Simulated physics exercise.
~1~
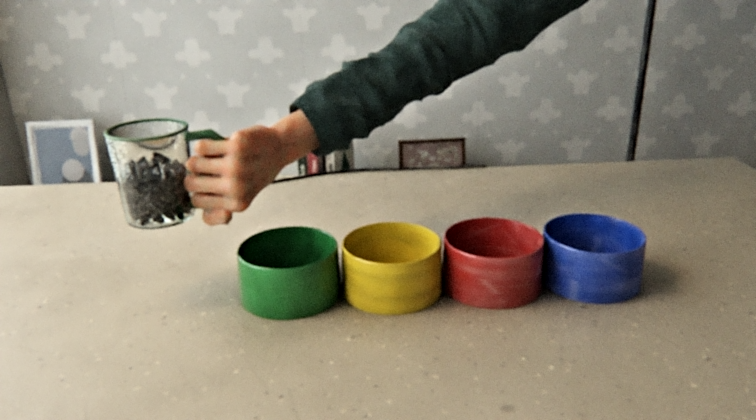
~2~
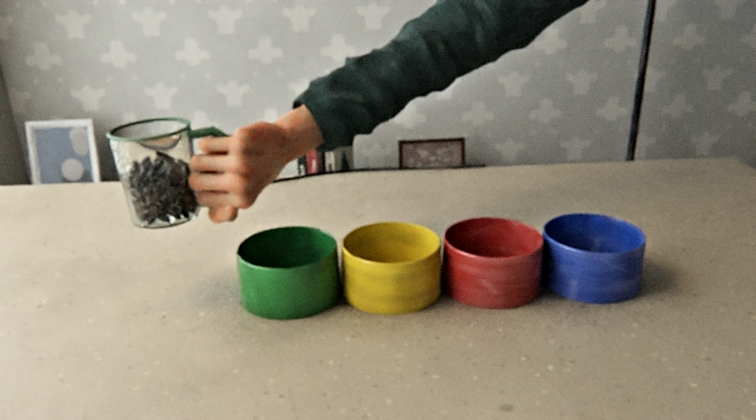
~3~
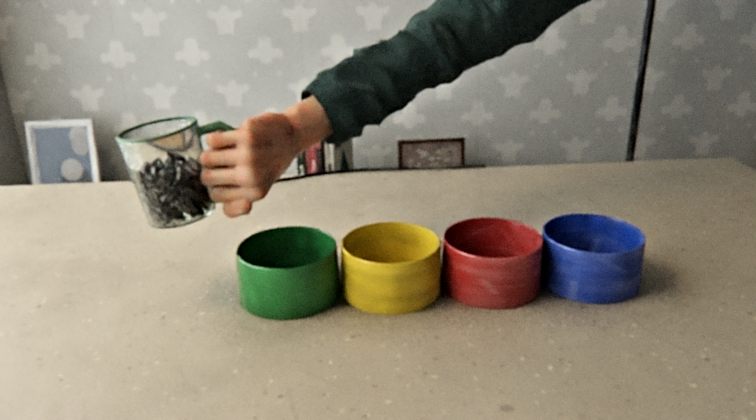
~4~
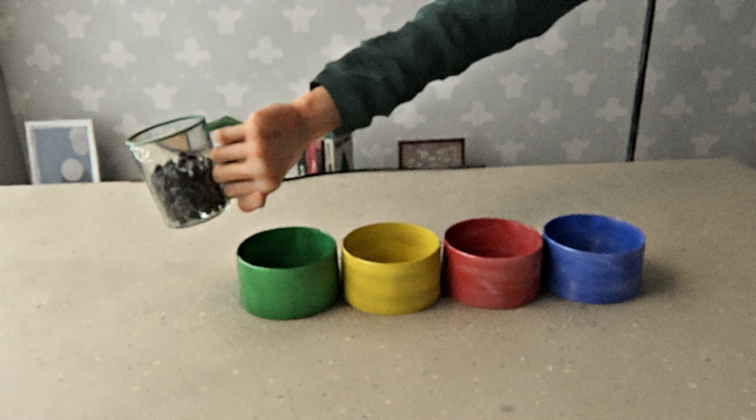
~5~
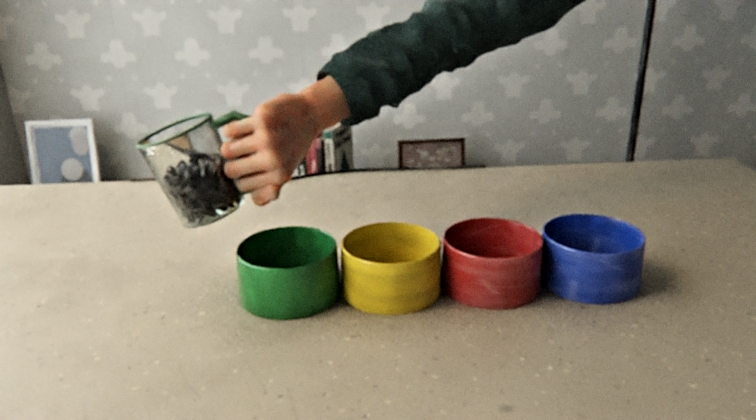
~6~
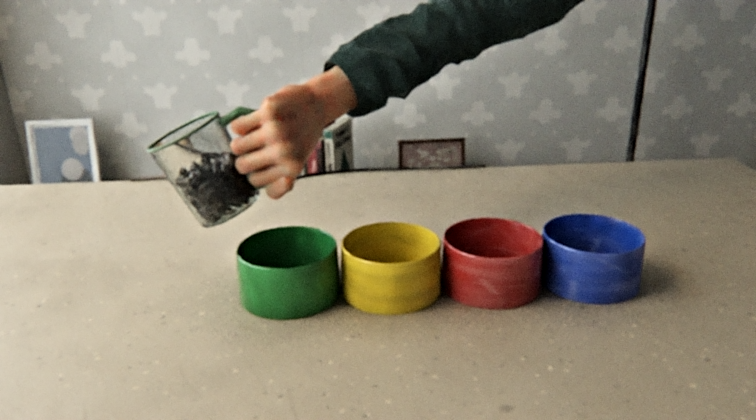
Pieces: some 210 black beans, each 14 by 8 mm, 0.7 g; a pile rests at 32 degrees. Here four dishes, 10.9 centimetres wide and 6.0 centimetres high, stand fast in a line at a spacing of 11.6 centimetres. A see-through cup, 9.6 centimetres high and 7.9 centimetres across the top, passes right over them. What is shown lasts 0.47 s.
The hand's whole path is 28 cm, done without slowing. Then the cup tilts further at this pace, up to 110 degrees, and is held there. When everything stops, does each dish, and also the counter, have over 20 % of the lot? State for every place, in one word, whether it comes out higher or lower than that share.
Red: Lower, blue: Lower, green: Lower, yellow: Higher, counter: Lower.
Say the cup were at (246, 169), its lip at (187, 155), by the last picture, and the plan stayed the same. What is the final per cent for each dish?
Red 0, blue 0, green 0, yellow 100.
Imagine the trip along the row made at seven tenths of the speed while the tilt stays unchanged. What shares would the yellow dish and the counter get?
Yellow: 10; counter: 0.
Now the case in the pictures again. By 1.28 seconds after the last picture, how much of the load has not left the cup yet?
100 %.
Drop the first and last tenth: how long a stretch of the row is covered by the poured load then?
Close to 6 centimetres along the dishes.
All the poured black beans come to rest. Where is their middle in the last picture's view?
When it all comes to rest, the middle is near (375, 275).
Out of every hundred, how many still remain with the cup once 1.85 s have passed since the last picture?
Approx. 40 % - an estimate.
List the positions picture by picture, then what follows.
Cup at (154, 174), tilt 0 degrees, lip at (108, 131), moved 0.0 cm; middle of the pieces at (158, 187); green dish at (288, 247); yellow dish at (391, 242); red dish at (493, 237); blue dish at (594, 233), in the first picture.
Cup at (159, 173), tilt 2 degrees, lip at (111, 132), moved 0.5 cm; middle of the pieces at (163, 187), in the second picture.
Cup at (170, 173), tilt 7 degrees, lip at (120, 135), moved 1.7 cm; middle of the pieces at (176, 186), in the third picture.
Cup at (183, 172), tilt 13 degrees, lip at (129, 139), moved 3.0 cm; middle of the pieces at (190, 185), in the fourth picture.
Cup at (195, 172), tilt 18 degrees, lip at (139, 143), moved 4.3 cm; middle of the pieces at (203, 184), in the fifth picture.
Cup at (208, 171), tilt 24 degrees, lip at (150, 147), moved 5.6 cm; middle of the pieces at (217, 183); green dish at (287, 246); yellow dish at (391, 242); red dish at (493, 238); blue dish at (593, 233), in the sixth picture.
Then, 0.76 s after the last picture, tilt 68 degrees; cup holds 100 %.
Then, 1.28 s after the last picture, tilt 98 degrees; cup holds 100 %.
Then, 1.85 s after the last picture, tilt 110 degrees; cup holds 40 %, green 5 %, yellow 55 %.
In the end, red 0 %, blue 0 %, green 5 %, yellow 95 %, counter 5 %.
